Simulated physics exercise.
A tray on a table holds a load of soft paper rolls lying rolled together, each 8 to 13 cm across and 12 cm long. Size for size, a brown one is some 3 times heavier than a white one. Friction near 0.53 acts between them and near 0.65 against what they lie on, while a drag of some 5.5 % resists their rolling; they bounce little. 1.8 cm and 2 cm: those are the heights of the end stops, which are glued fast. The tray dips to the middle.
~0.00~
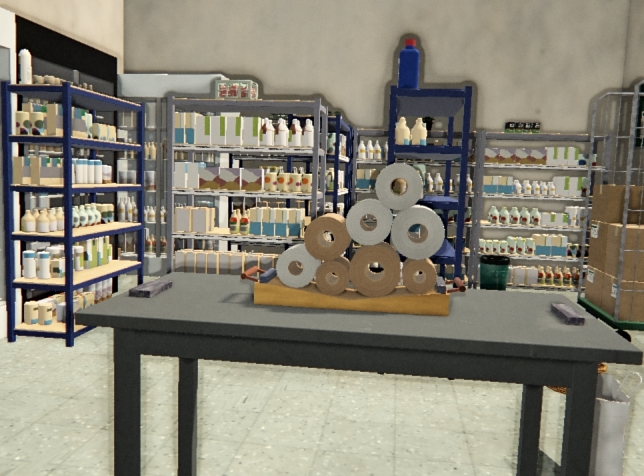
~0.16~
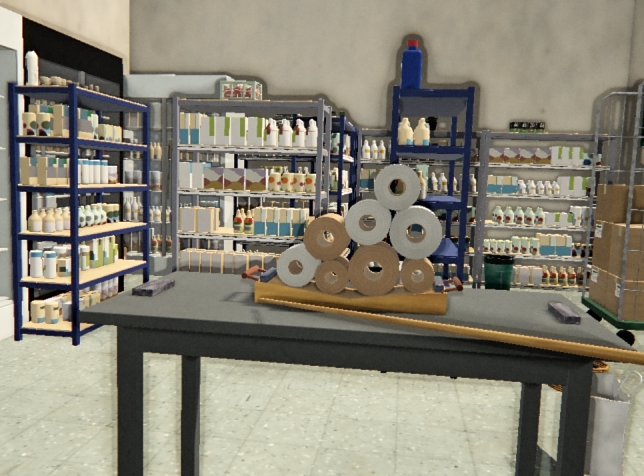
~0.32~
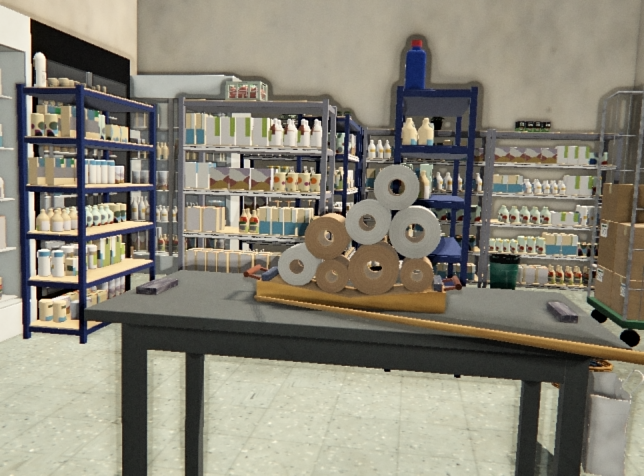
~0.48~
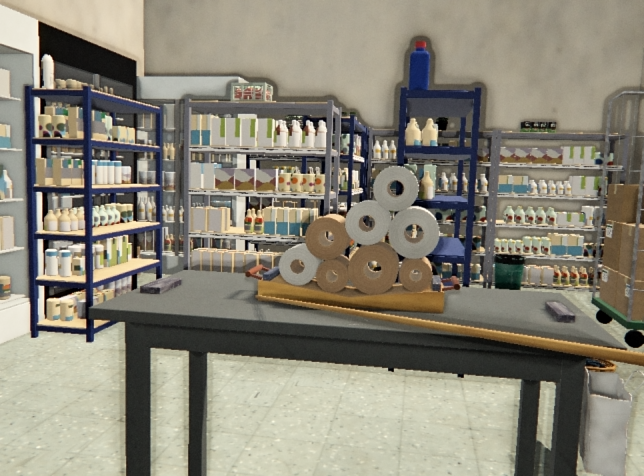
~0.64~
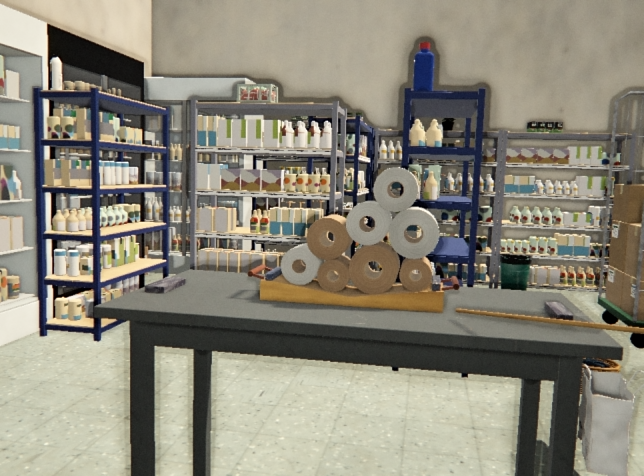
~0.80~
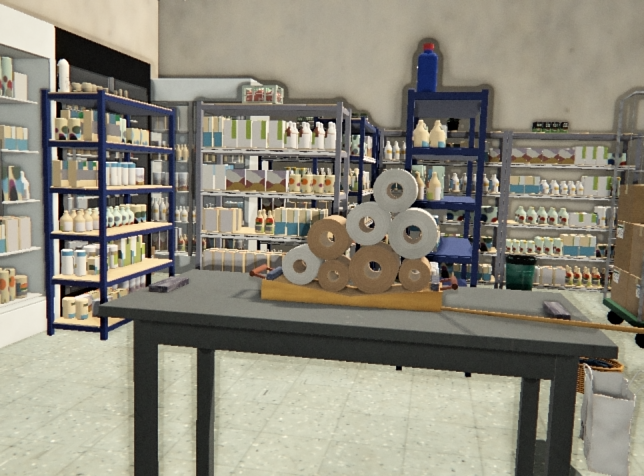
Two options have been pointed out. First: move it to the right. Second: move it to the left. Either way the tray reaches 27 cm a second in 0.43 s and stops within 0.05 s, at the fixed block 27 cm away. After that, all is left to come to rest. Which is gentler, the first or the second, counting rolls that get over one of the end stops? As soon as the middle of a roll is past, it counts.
I'd go with the second.
First choice, 1.40 s in, tray 27 cm along; 3 now displaced over 2 cm; not one over the end stops; the one last seen at (413, 234) 3.1 cm right (moves measured on the tray).
First choice, at rest by 2.2 s, 2 moved over 2 cm; 1 over the right lip; the one last seen at (413, 234) fallen off to the right; top of the pile 25 cm high, from 33 cm.
Second choice, 1.22 s in, tray 27 cm along; 0 now displaced over 2 cm; not one over the end stops; the one last seen at (300, 266) in place.
Second choice, at rest by 1.7 s, 1 moved over 2 cm; not one over the end stops; the one last seen at (300, 266) 2.5 cm left; top of the pile 33 cm high, from 33 cm.
